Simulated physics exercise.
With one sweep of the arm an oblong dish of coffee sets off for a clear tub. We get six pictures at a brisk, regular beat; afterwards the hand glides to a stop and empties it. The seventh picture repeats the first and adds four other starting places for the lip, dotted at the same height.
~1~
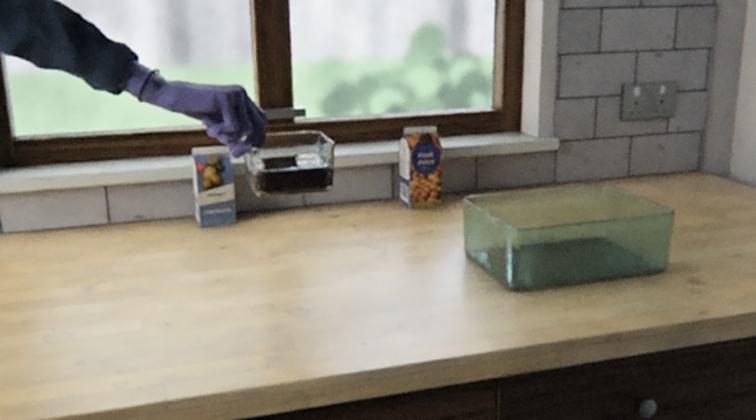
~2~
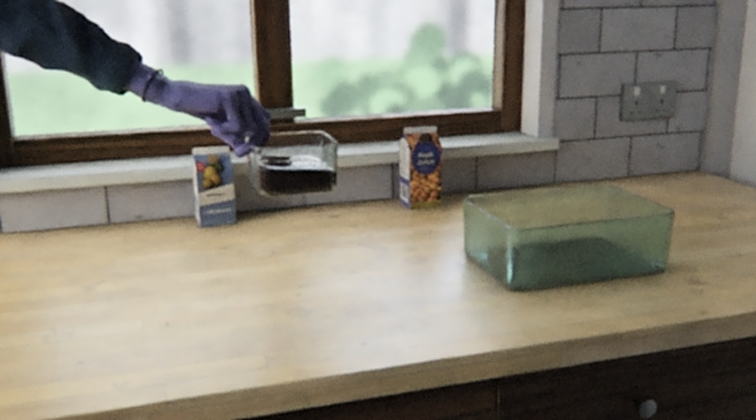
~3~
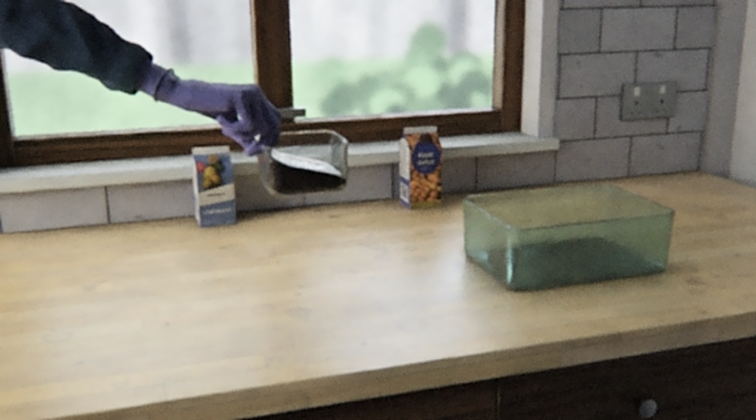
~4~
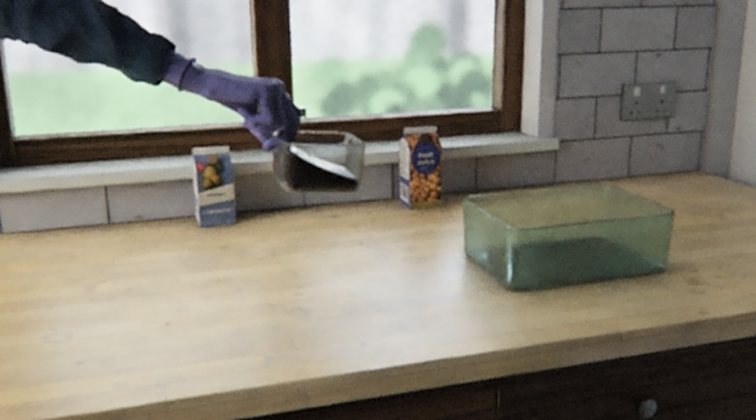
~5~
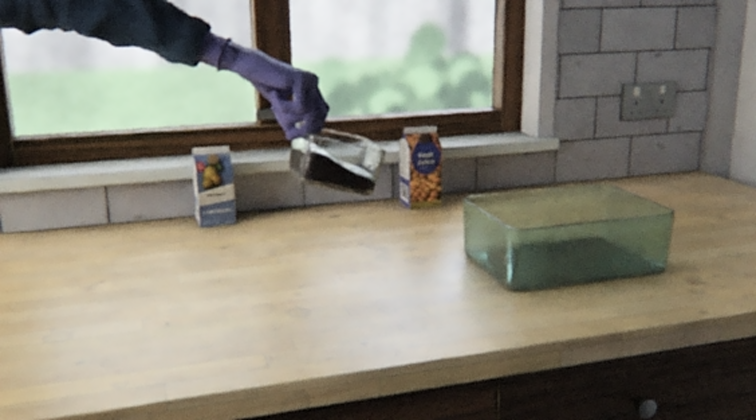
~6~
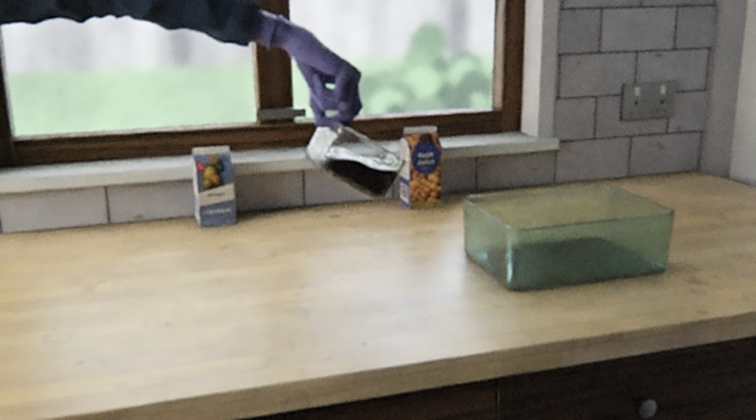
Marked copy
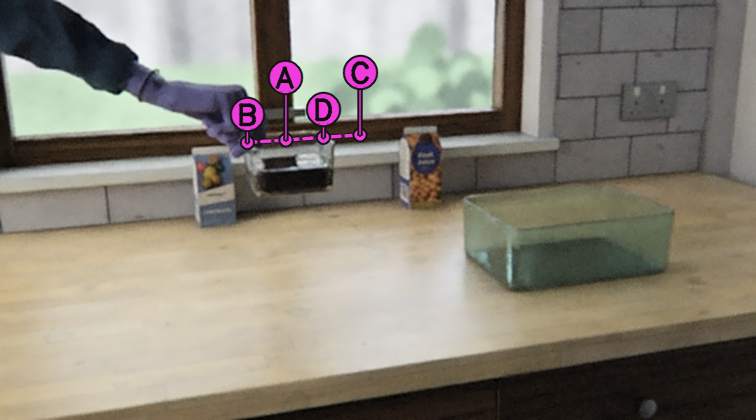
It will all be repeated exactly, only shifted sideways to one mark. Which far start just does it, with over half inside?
Go for C.
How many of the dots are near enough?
One.
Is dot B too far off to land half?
Yes, it does.
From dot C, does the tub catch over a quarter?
Yes.
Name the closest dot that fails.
The answer is D.
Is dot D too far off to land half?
Yes, it does.
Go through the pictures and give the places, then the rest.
Upright, lip at (325, 137); tub from (506, 290) to (664, 270); nothing has left yet.
Upright, lip at (329, 137); nothing has left yet.
Upright, lip at (339, 136); nothing has left yet.
Tipped about 5°, lip at (355, 138); nothing has left yet.
Tipped about 16°, lip at (376, 145); nothing has left yet.
Tipped about 32°, lip at (396, 155); nothing has left yet.
On the marked copy, A at (285, 139); B at (247, 142); C at (360, 134); D at (323, 137).
With A, about 0 % lands in the tub, 98 % falls short.
With B, about 0 % lands in the tub, 100 % falls short.
With C, about 73 % lands in the tub, 23 % falls short and 4 % goes beside or beyond.
With D, about 24 % lands in the tub, 73 % falls short and 3 % goes beside or beyond.
